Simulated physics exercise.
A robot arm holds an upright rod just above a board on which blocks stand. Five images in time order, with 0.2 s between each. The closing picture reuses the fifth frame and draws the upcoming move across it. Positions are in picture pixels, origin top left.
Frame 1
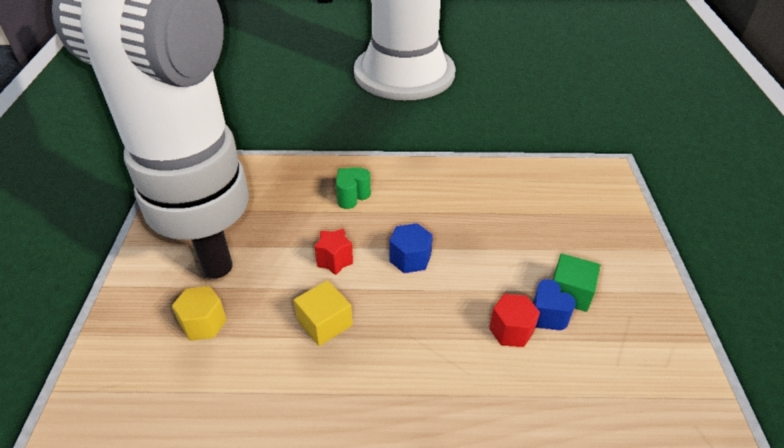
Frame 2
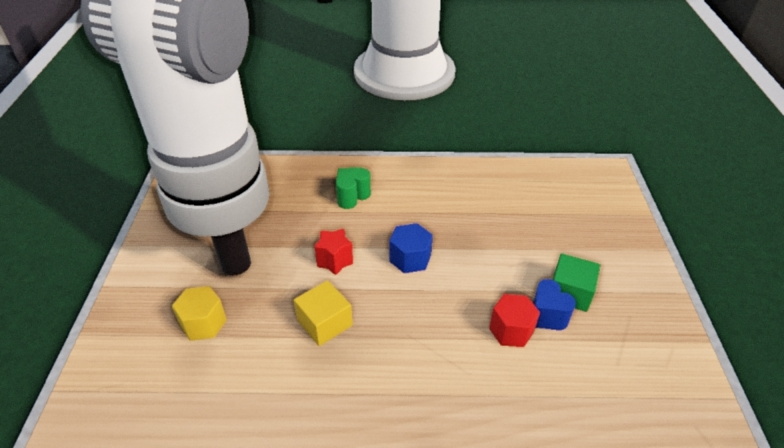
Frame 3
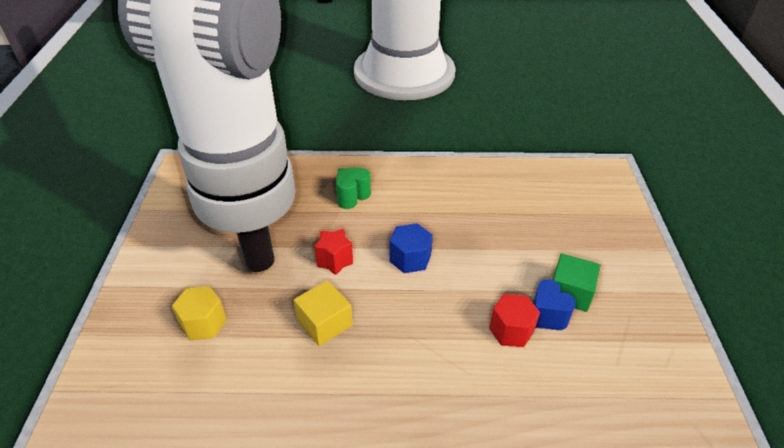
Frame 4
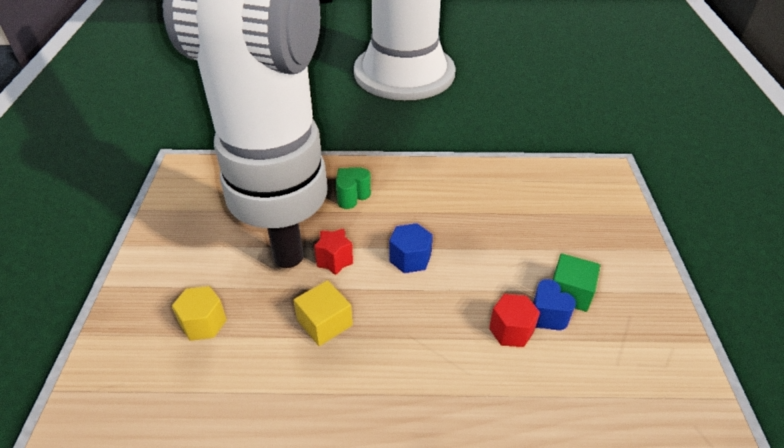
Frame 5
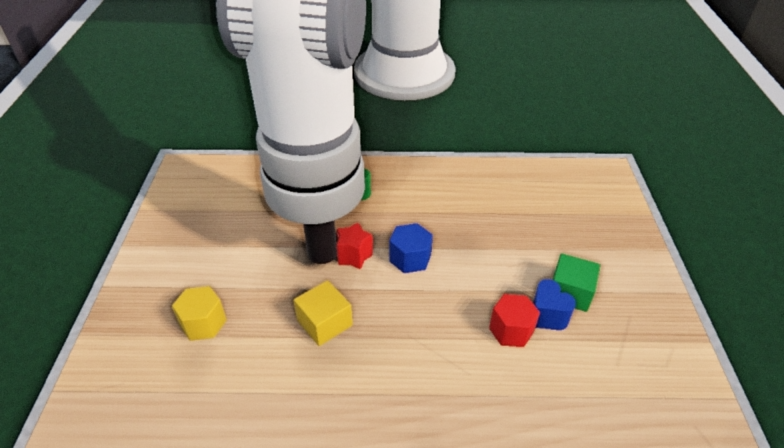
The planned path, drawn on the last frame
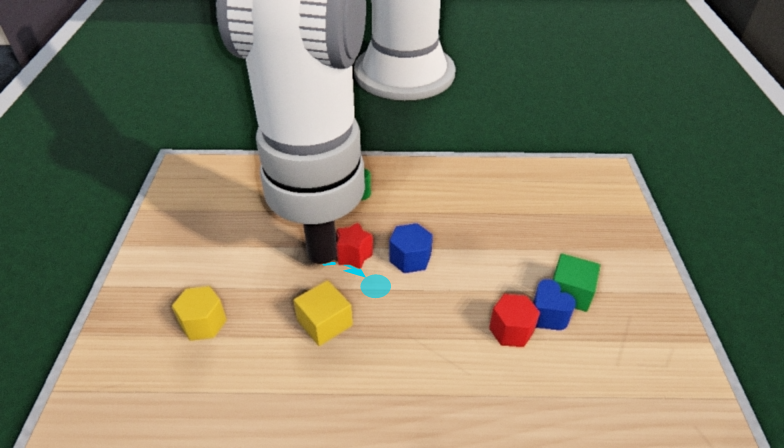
A robot arm moves its black rod right and nudges the red star rightward.
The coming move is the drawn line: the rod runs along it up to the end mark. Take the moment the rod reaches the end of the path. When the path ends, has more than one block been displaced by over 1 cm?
No
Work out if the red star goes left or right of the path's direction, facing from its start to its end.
Leftward.
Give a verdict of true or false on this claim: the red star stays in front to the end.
The statement is incorrect.
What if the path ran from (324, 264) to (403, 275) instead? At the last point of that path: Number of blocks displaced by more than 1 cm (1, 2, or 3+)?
The answer is two blocks.
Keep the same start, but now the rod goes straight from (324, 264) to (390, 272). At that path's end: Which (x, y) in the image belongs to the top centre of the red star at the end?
The red star ends near (383, 228).
Drawn move, from (324, 264) over (345, 264) and (361, 274) to (376, 286).
What follows on the original path. Halfway along, rod (354, 258); red star (374, 232), turned 40° anticlockwise.
At the end, rod (375, 276); yellow square still; red star (375, 233), turned 50° anticlockwise; blue hexagonal block (415, 237).
